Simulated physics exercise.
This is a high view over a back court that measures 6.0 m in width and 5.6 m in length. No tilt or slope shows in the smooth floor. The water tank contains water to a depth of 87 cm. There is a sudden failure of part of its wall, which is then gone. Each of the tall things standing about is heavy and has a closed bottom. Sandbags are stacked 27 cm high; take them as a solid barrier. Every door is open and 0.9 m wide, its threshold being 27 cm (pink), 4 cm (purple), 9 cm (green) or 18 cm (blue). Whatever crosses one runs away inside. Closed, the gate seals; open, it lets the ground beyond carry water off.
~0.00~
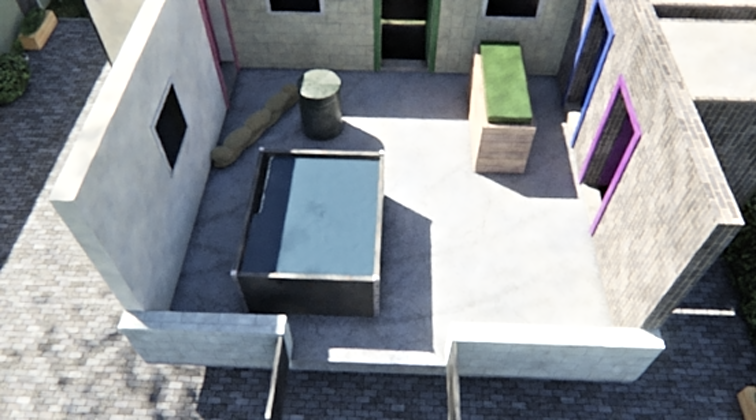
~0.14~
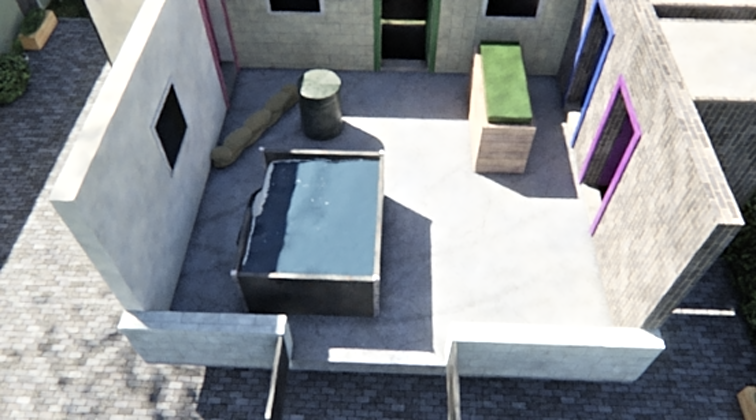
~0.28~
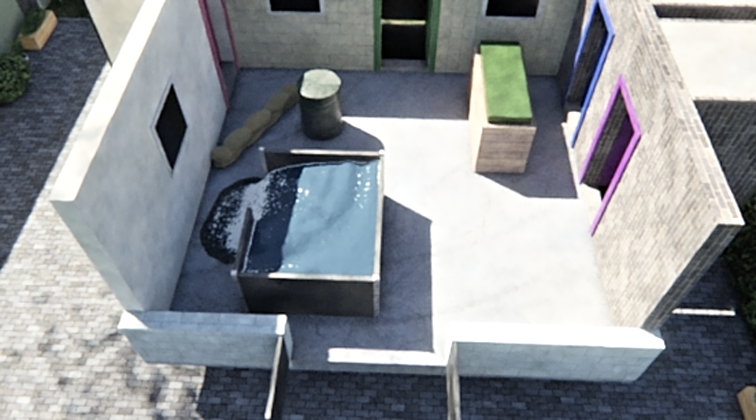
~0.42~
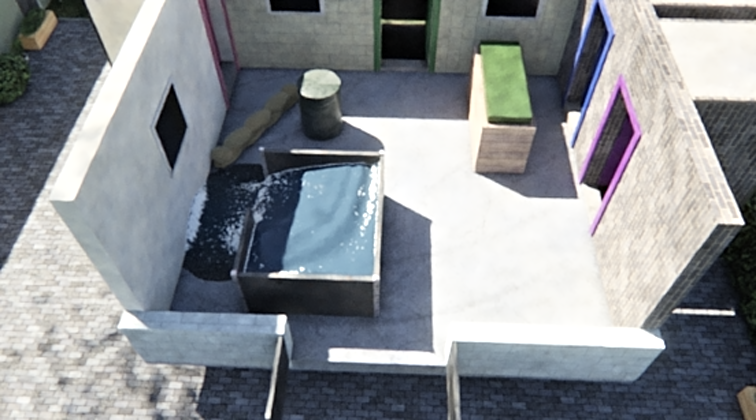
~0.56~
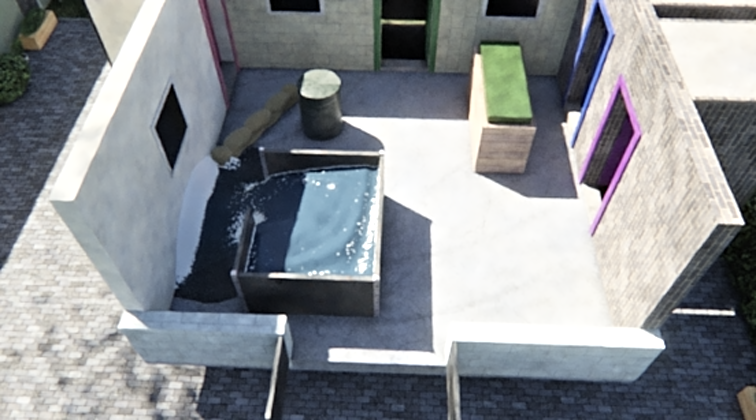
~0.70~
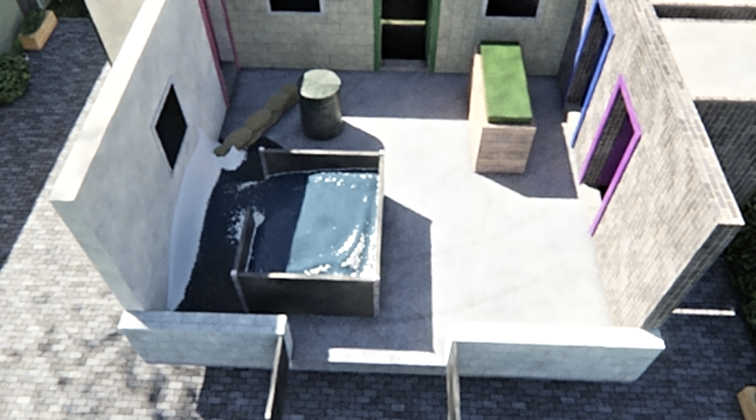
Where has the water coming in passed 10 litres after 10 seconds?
As I see it, the pink door holds the inflow within the limit, the purple door lets the inflow top the limit, the green door holds the inflow within the limit, the blue door holds the inflow within the limit.
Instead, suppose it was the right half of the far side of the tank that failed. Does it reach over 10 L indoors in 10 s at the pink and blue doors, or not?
Compared with the limit, pink is lower and blue is lower.
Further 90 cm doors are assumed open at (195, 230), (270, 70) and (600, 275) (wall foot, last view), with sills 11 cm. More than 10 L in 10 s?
First doorway gets there, second gets there, third falls short.
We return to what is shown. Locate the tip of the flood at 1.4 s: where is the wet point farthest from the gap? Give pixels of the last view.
That's around (240, 67) in the last picture.
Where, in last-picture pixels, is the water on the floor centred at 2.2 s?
Centre: Roughly (282, 223) px.
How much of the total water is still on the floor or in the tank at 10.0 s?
Remaining: Roughly 82 %.
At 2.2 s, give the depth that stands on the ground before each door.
In centimetres - pink: 4, purple: 0, green: 0, blue: 0.
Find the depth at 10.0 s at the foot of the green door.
Some 7.5 centimetres of depth.
After 1.4 s water covers 20 % of the floor and is deepest (64 cm) near (204, 191); pink door 4 cm at the sill, 0 L in, purple door not reached, green door not reached, blue door not reached.
After 2.2 s water covers 40 % of the floor and is deepest (46 cm) near (166, 325); pink door 4 cm at the sill, 0 L in, purple door not reached, green door not reached, blue door not reached.
After 3.5 s water covers 70 % of the floor and is deepest (34 cm) near (220, 174); pink door 6 cm at the sill, 0 L in, purple door not reached, green door 9 cm at the sill, 0 L in, blue door not reached.
After 6.0 s water covers 90 % of the floor and is deepest (22 cm) near (163, 337); pink door 8 cm at the sill, 0 L in, purple door 7 cm at the sill, 7 L in, green door 7 cm at the sill, 1 L in, blue door 5 cm at the sill, 0 L in.
After 10.0 s water covers 95 % of the floor and is deepest (12 cm) near (166, 325); pink door 10 cm at the sill, 0 L in, purple door 8 cm at the sill, 33 L in, green door 8 cm at the sill, 2 L in, blue door 8 cm at the sill, 0 L in.
